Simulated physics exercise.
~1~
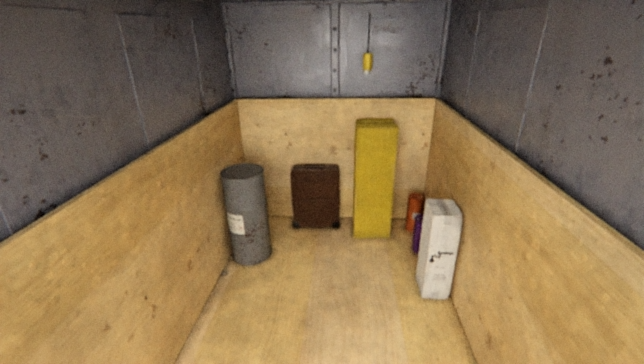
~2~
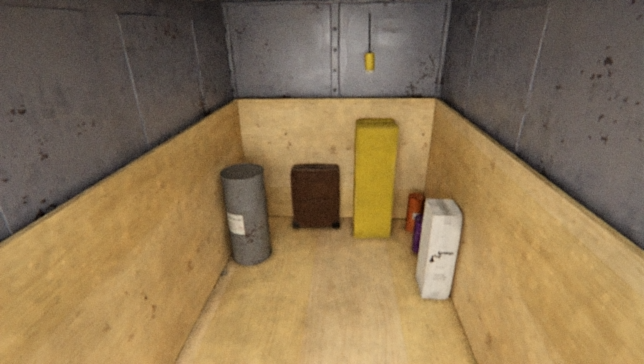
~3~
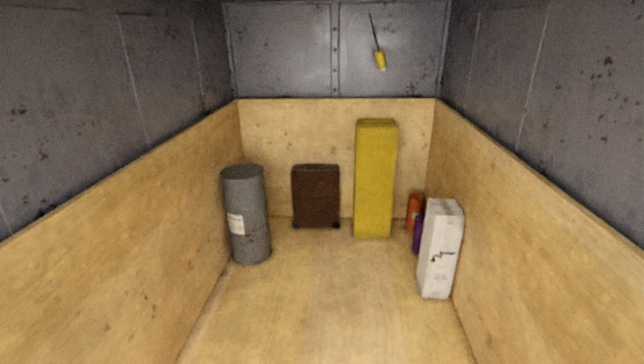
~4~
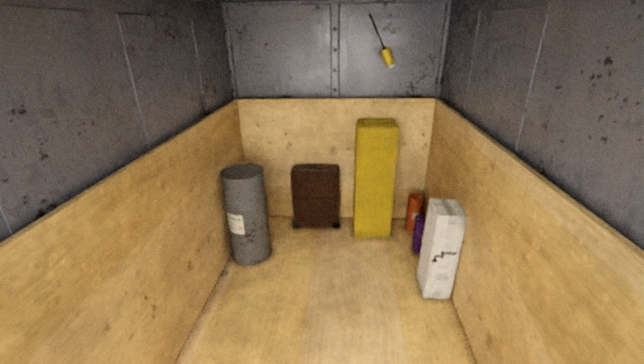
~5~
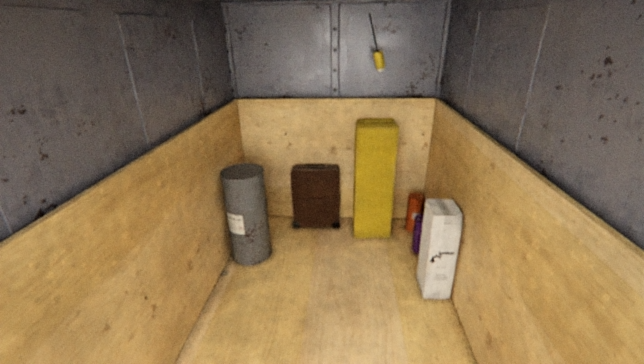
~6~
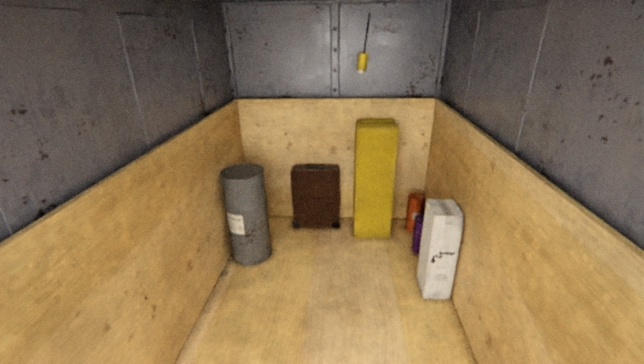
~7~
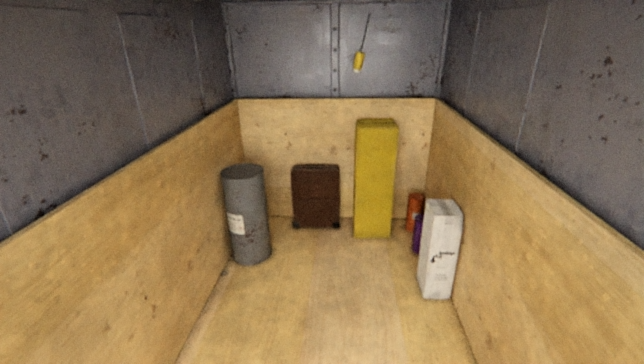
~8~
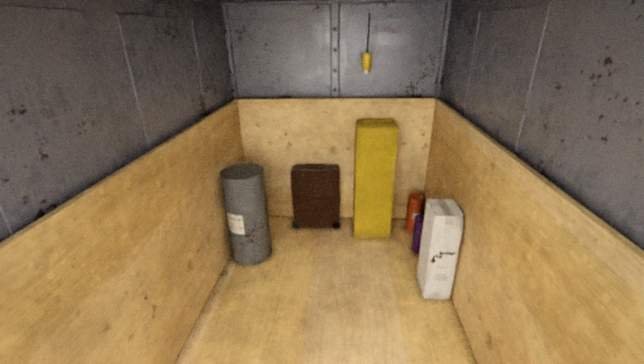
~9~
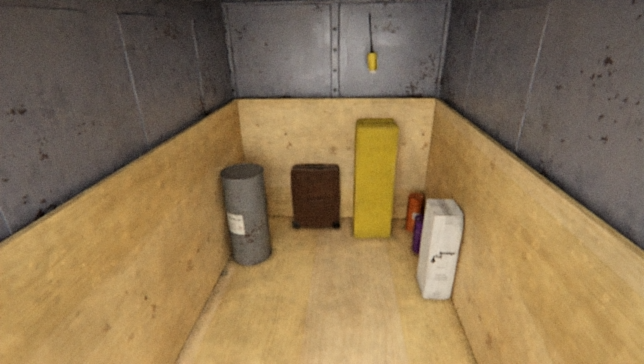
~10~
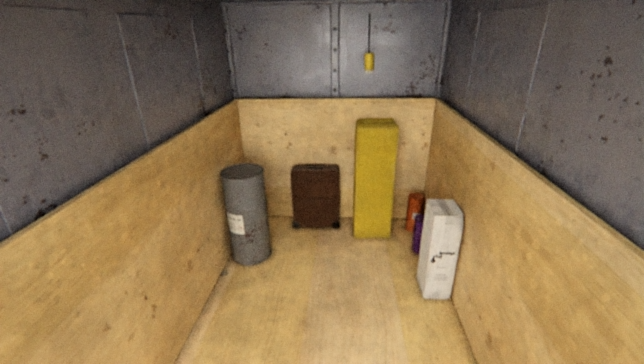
In the back of a van with wood-lined walls, a small yellow lamp swung from side to side on its cord, while the grey drum, brown case, tall yellow box, orange and purple canisters and white box all stayed where they stood to the end.
